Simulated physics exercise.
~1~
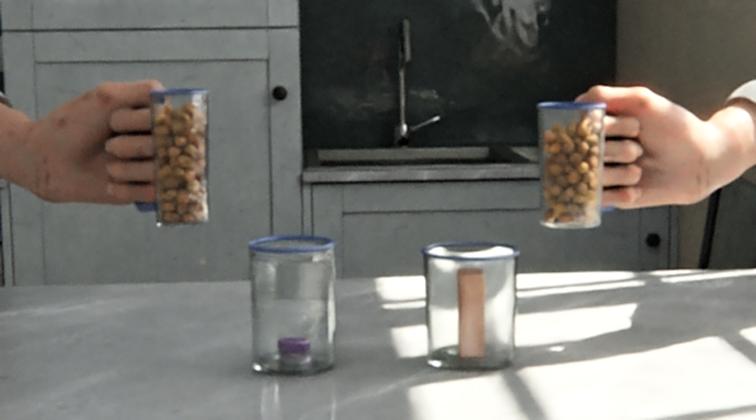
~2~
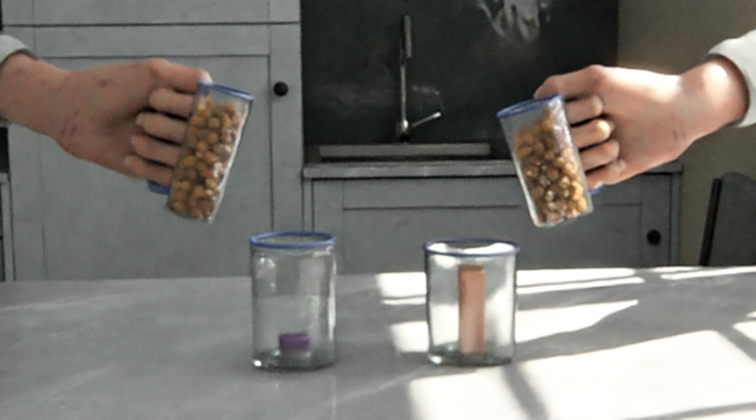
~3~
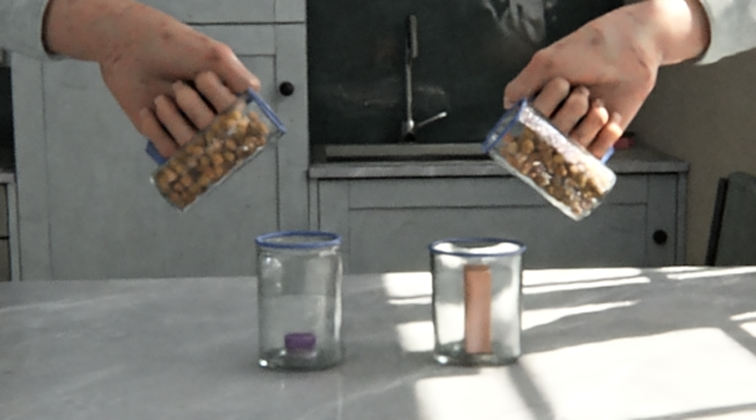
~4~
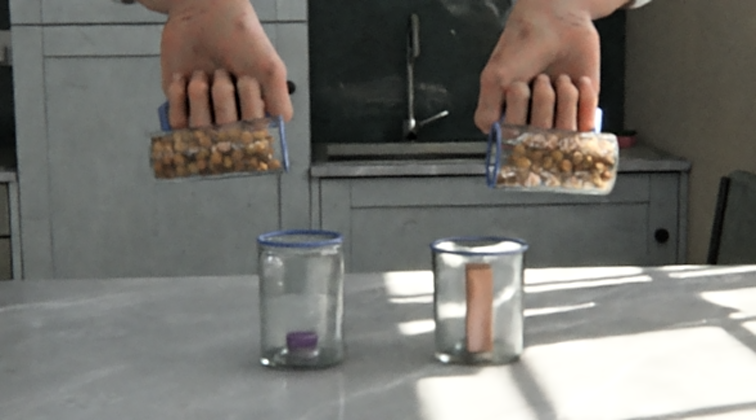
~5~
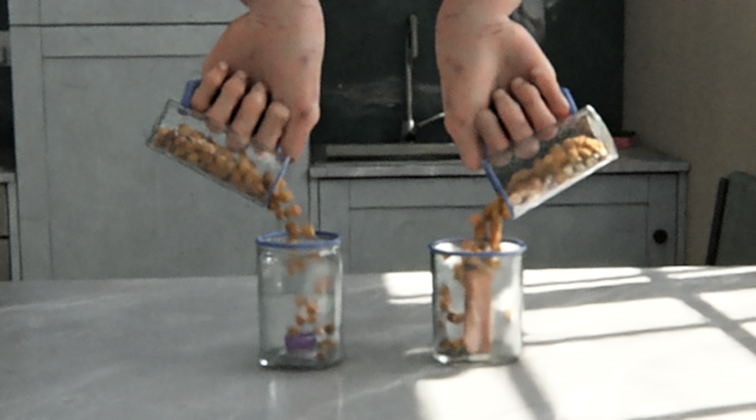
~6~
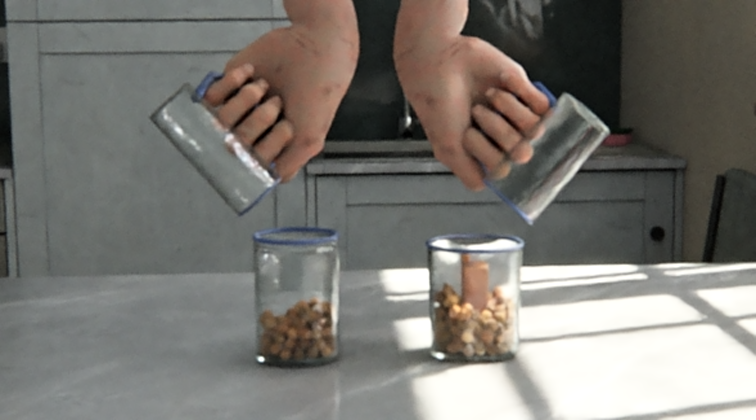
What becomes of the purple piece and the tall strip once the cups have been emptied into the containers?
The purple piece on the left disappears under the brown pieces, while the tall strip on the right keeps its top above them.
On a pale grey counter in a kitchen, two clear blue-rimmed containers stand side by side, a short purple piece in the left one and a tall pinkish-brown strip upright in the right. Above them, two hands hold clear cups full of small, rounded brown pieces. The hands tilt the cups inward until both lie on their sides, with nothing spilling yet. They tip them further, and the brown pieces stream down into both containers. Finally the cups hang steeply tilted and empty, the purple piece is buried, and the top of the strip still sticks out.
